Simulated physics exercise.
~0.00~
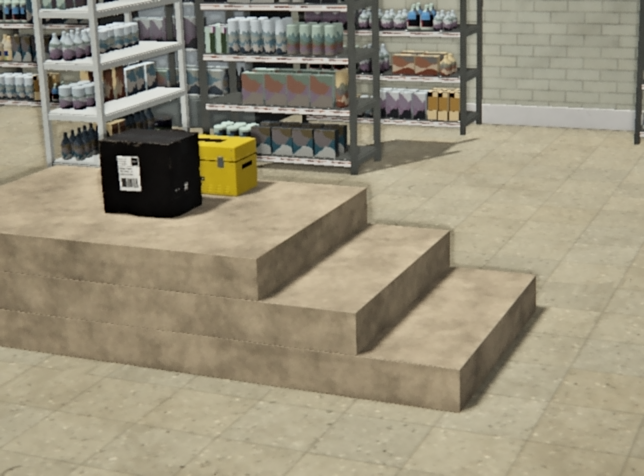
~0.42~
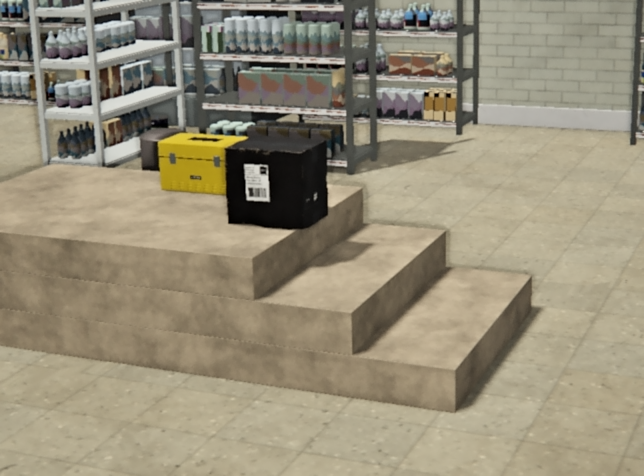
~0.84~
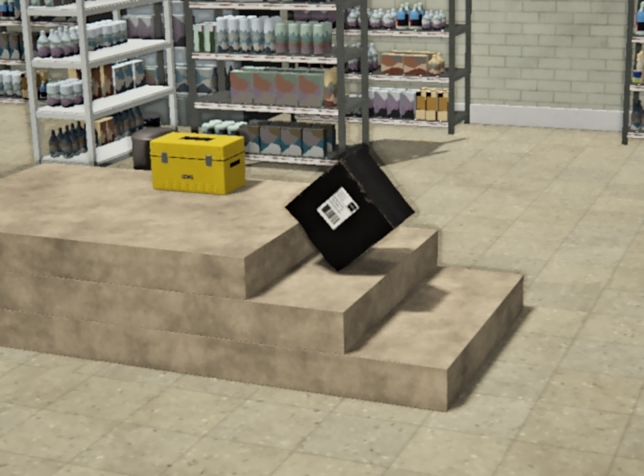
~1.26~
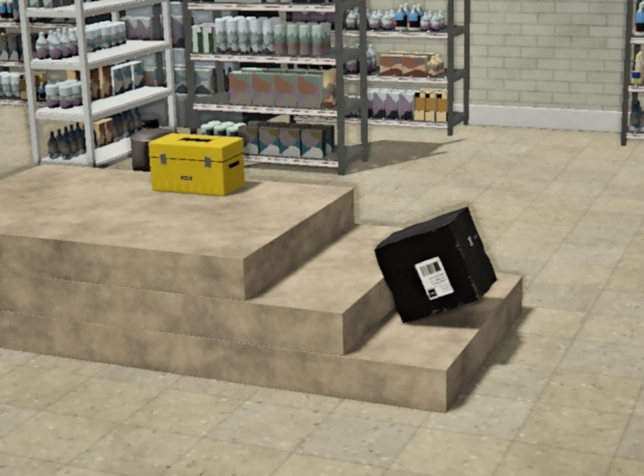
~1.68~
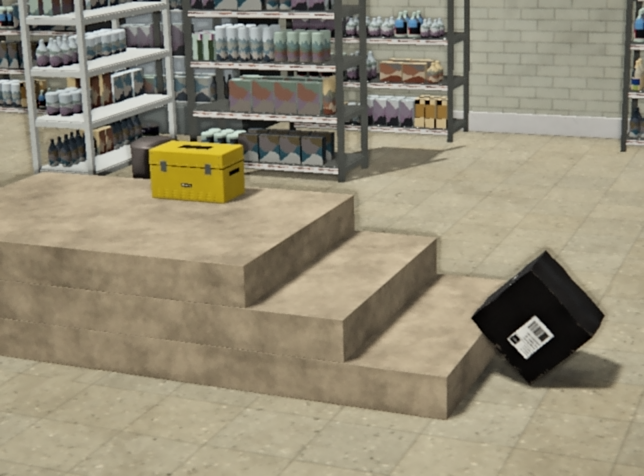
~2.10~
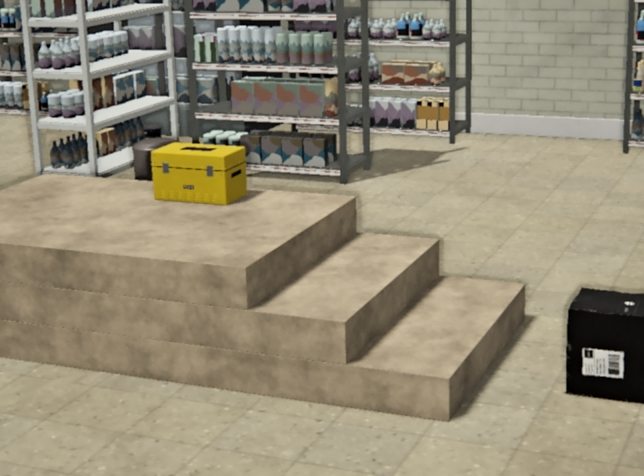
A black parcel slides right past a yellow toolbox, tumbles down the steps and lands on the floor.
